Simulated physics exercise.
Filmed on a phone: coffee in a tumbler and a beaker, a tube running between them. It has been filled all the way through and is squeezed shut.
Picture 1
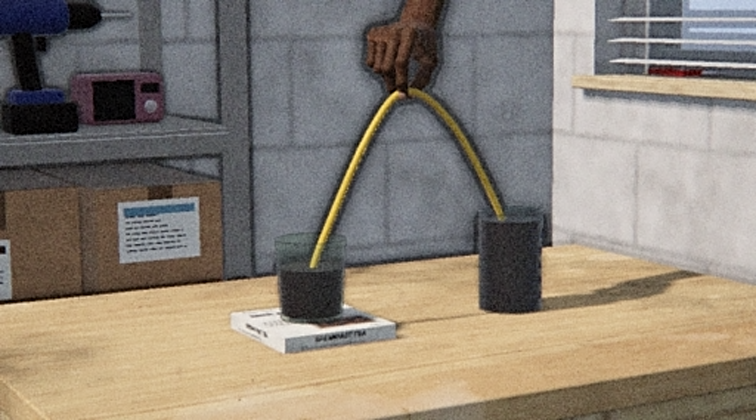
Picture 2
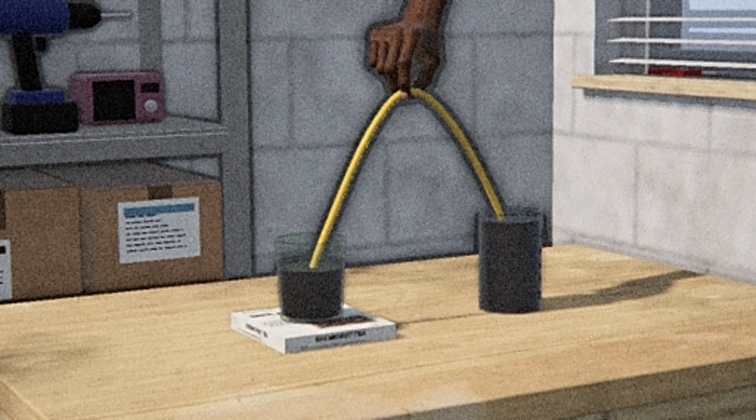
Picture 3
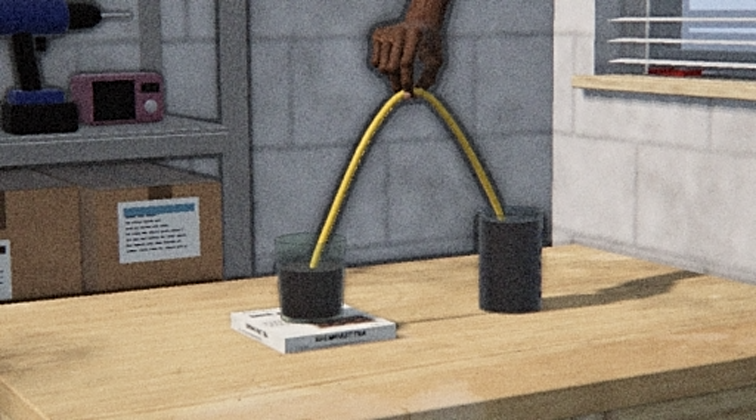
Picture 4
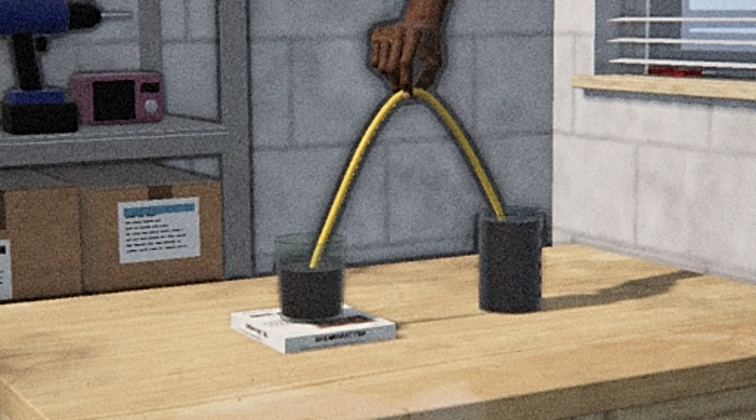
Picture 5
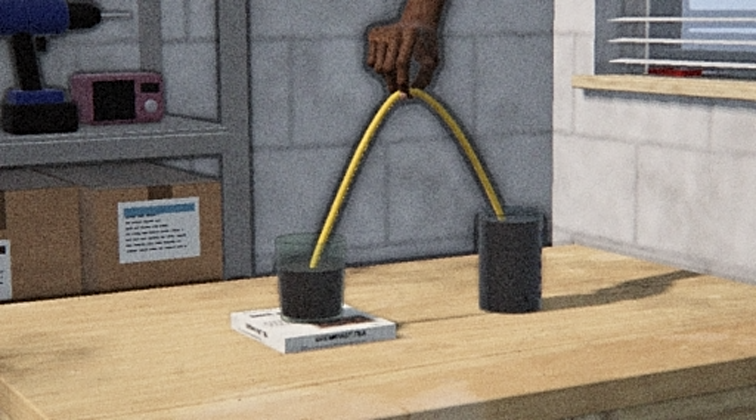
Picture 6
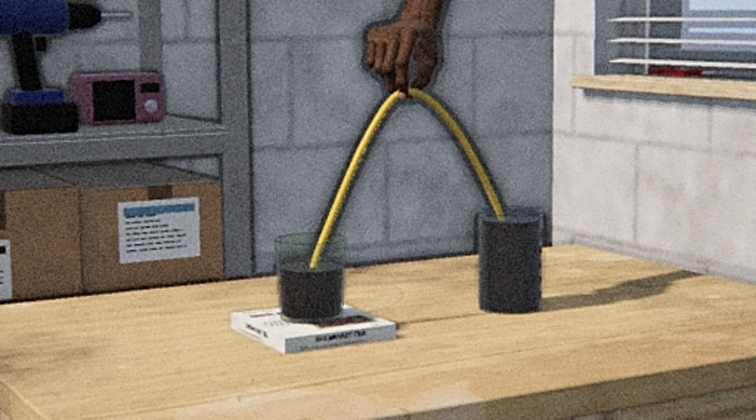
A dark-skinned hand pinches the top of a yellow hose arched between two clear containers of dark coffee on a pale wooden workbench, seen from slightly above in a grey block-walled workshop. The part-filled tumbler sits left on a white packet, the nearly full beaker stands right on the bench, and shelves and a blinded window lie behind. Nothing visibly moves, and the camera stays still.
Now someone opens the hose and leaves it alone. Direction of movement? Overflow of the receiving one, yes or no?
Flow: Left. Taker: No.
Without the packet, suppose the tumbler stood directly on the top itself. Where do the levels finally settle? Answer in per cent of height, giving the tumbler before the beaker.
90 and 70 %.
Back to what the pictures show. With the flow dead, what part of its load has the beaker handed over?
I get 15 in a hundred.
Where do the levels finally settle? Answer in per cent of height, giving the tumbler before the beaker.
In order: 80 %, then 75 %.
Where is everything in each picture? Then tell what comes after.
The hose is pinched; tumbler (311, 275) about two thirds full, up on the packet; beaker (510, 258) nearly full, on the top itself, in the first picture.
Nothing flows; tumbler about two thirds full, surface at (311, 267); beaker nearly full, surface at (511, 219), in the second picture.
Fingers on the hose; tumbler (311, 275) about two thirds full; beaker (510, 258) nearly full, in the third picture.
Still shut; tumbler about two thirds full, surface at (311, 267); beaker nearly full, surface at (511, 219), in the fourth picture.
The hose is pinched; tumbler (311, 275) about two thirds full, up on the packet; beaker (510, 258) nearly full, on the top itself, in the fifth picture.
Nothing flows; tumbler about two thirds full, surface at (311, 267); beaker nearly full, surface at (511, 219), in the sixth picture.
Soon after, the tumbler is about two thirds full; the beaker is nearly full.
Later, the tumbler is about three quarters full; the beaker is about three quarters full.
In the end, the tumbler is about three quarters full; the beaker is about three quarters full; the two surfaces are level.
